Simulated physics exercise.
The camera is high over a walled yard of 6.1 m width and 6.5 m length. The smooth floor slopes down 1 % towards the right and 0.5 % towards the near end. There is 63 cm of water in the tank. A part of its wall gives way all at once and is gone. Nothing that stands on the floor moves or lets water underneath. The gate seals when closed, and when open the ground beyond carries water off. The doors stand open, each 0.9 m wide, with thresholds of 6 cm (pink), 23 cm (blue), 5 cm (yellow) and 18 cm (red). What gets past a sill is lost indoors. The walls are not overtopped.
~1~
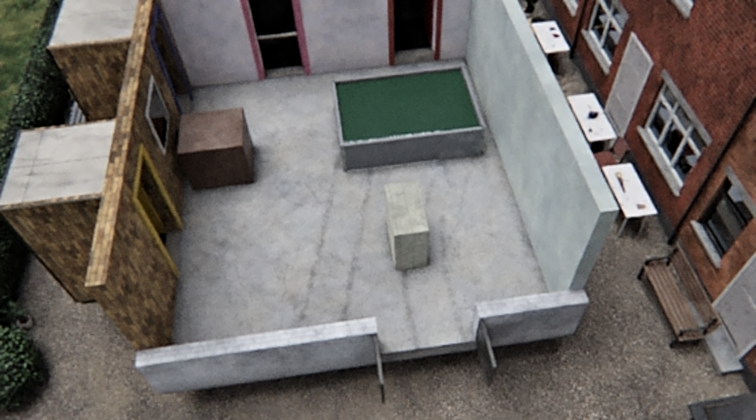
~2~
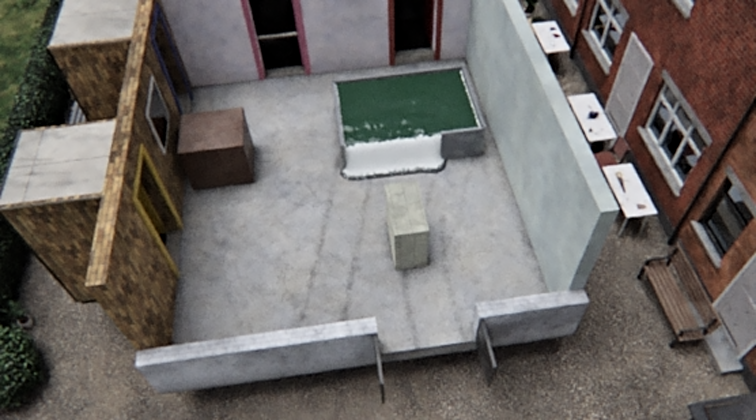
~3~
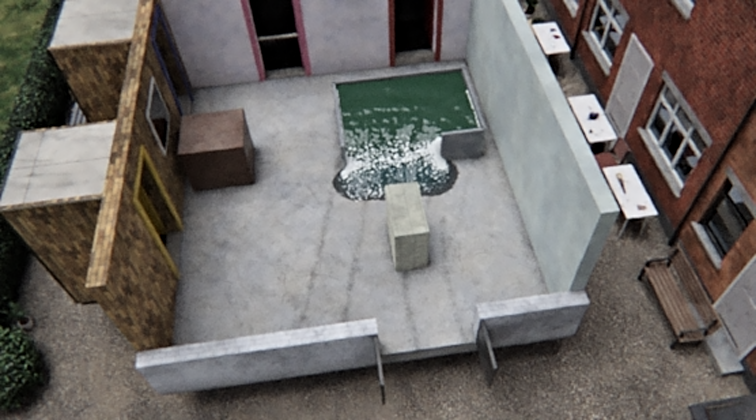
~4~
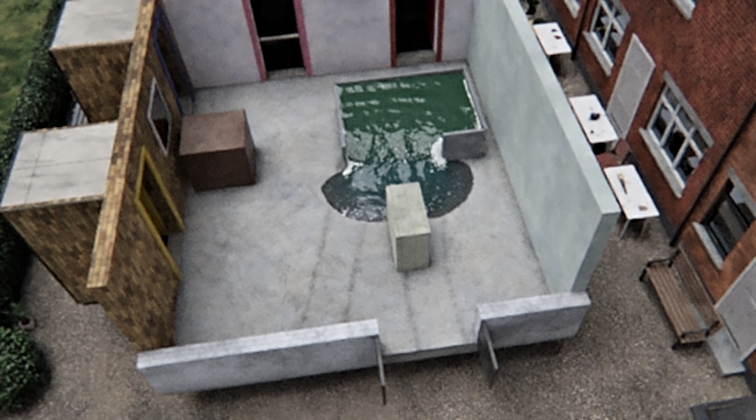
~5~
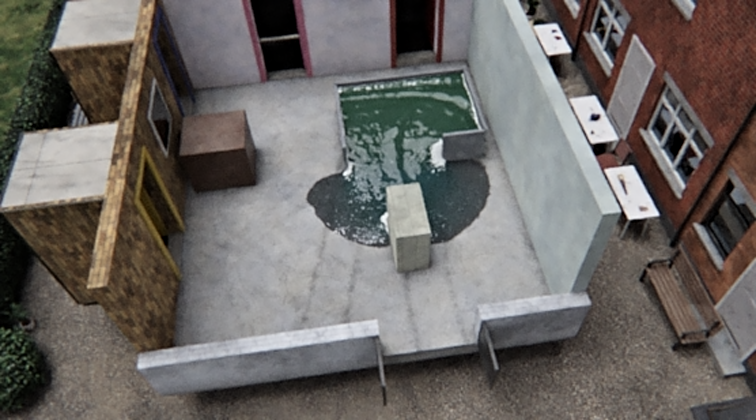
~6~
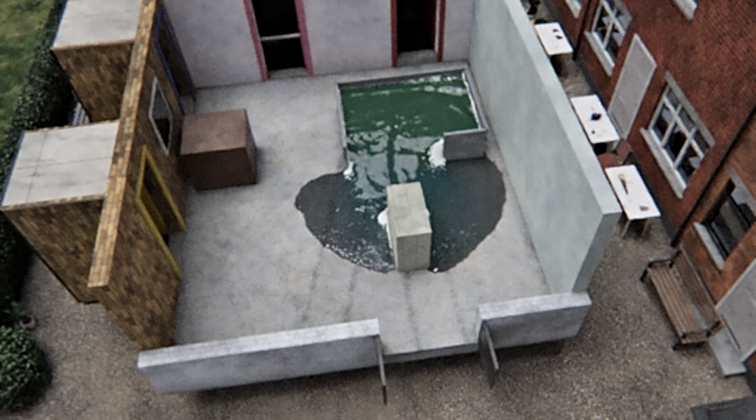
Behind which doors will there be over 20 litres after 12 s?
Door by door: At the pink door it keeps below the limit; at the blue door it keeps below the limit; at the yellow door it goes over the limit; at the red door it keeps below the limit.
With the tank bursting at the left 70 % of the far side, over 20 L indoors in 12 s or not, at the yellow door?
Against that limit: Yellow not over.
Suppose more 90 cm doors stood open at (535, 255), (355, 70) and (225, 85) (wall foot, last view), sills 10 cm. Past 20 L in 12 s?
In that order: Past it, not over, below.
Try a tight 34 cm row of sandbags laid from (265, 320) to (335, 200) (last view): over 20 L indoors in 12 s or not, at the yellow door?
Against that limit: Yellow not over.
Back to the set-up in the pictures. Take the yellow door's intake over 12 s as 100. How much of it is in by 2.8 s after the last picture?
About 10 per cent.
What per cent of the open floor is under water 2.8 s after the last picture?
Near 60 per cent is wet.
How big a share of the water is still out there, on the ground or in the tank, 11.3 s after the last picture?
Some 76 per cent remains.
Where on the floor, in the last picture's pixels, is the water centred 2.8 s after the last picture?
Near (377, 225).
Then, 0.7 s after the last picture water covers 35 % of the floor and is deepest (46 cm) near (404, 217); pink door not reached, blue door not reached, yellow door not reached, red door not reached.
Then, 1.5 s after the last picture water covers 50 % of the floor and is deepest (39 cm) near (551, 317); pink door not reached, blue door not reached, yellow door not reached, red door not reached.
Then, 2.8 s after the last picture water covers 60 % of the floor and is deepest (28 cm) near (233, 350); pink door not reached, blue door not reached, yellow door 11 cm at the sill, 11 L in, red door not reached.
Then, 6.3 s after the last picture water covers 75 % of the floor and is deepest (16 cm) near (206, 195); pink door not reached, blue door 2 cm at the sill, 0 L in, yellow door 8 cm at the sill, 61 L in, red door 2 cm at the sill, 0 L in.
Then, 11.3 s after the last picture water covers 95 % of the floor and is deepest (10 cm) near (540, 319); pink door 6 cm at the sill, 4 L in, blue door 1 cm at the sill, 0 L in, yellow door 5 cm at the sill, 95 L in, red door 8 cm at the sill, 0 L in.
